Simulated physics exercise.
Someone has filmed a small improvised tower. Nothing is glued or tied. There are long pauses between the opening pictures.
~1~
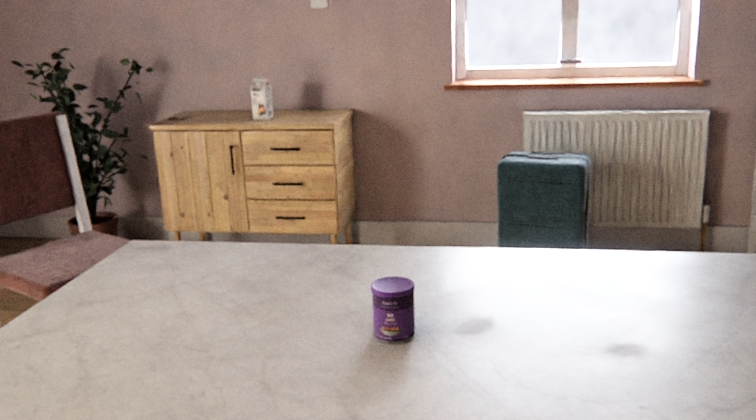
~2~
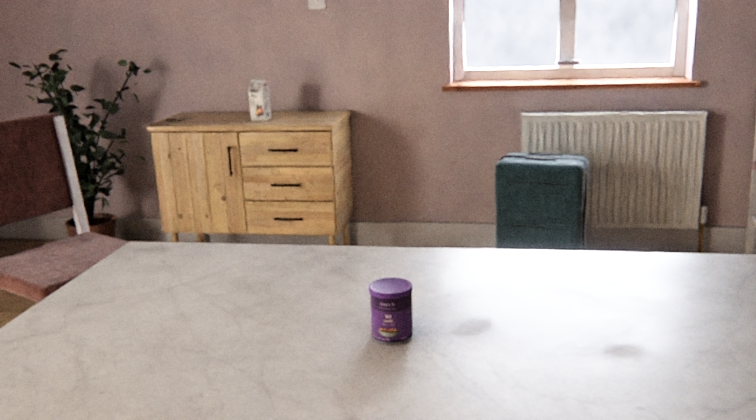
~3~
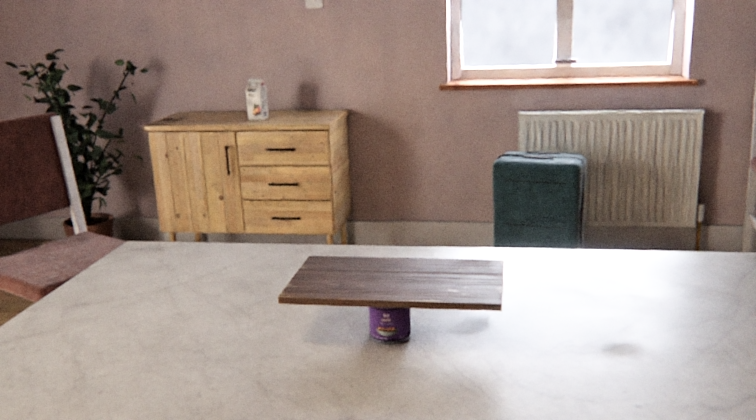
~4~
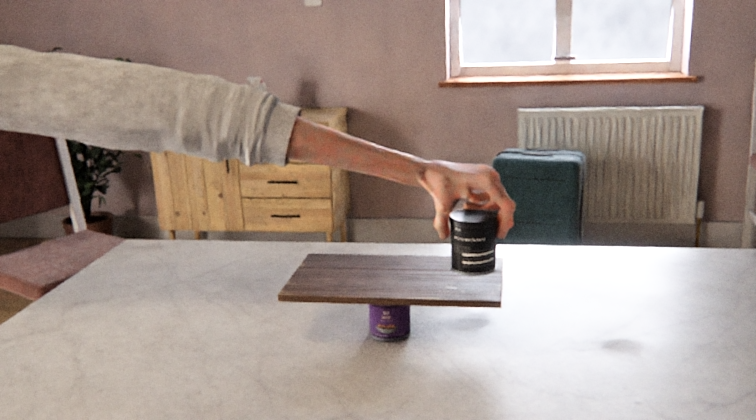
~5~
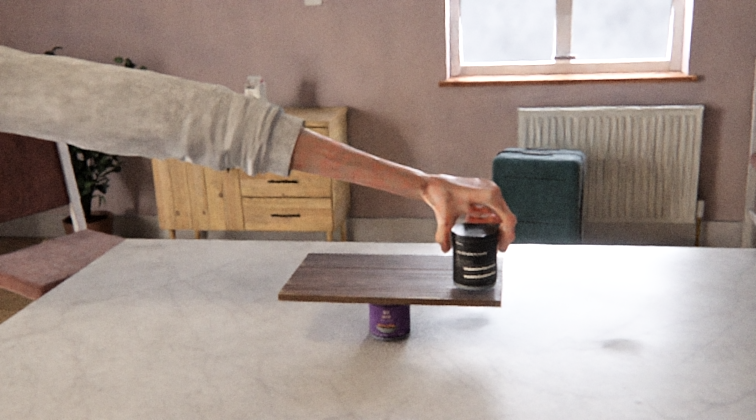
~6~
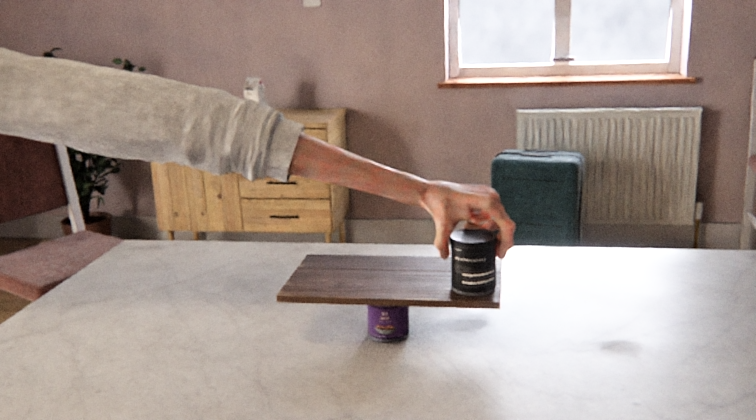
A hand lowers a black tin onto the right side of a board on a purple tin.
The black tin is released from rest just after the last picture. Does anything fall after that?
The stack comes apart.
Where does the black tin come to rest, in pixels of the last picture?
Near (569, 334).
Then, 0.30 s on from there, black tin now fallen; brown board turned 19° from how it was put.
Then, 0.50 s on from there, brown board turned 34° from how it was put.
Then, 0.60 s on from there, brown board turned 30° from how it was put.
Then, 0.80 s on from there, brown board turned 24° from how it was put.
In the end, fallen, black tin; moved from the start, brown board; purple tin unmoved. At the end, from the last picture's camera, black tin near (569, 334). The stack gives way.
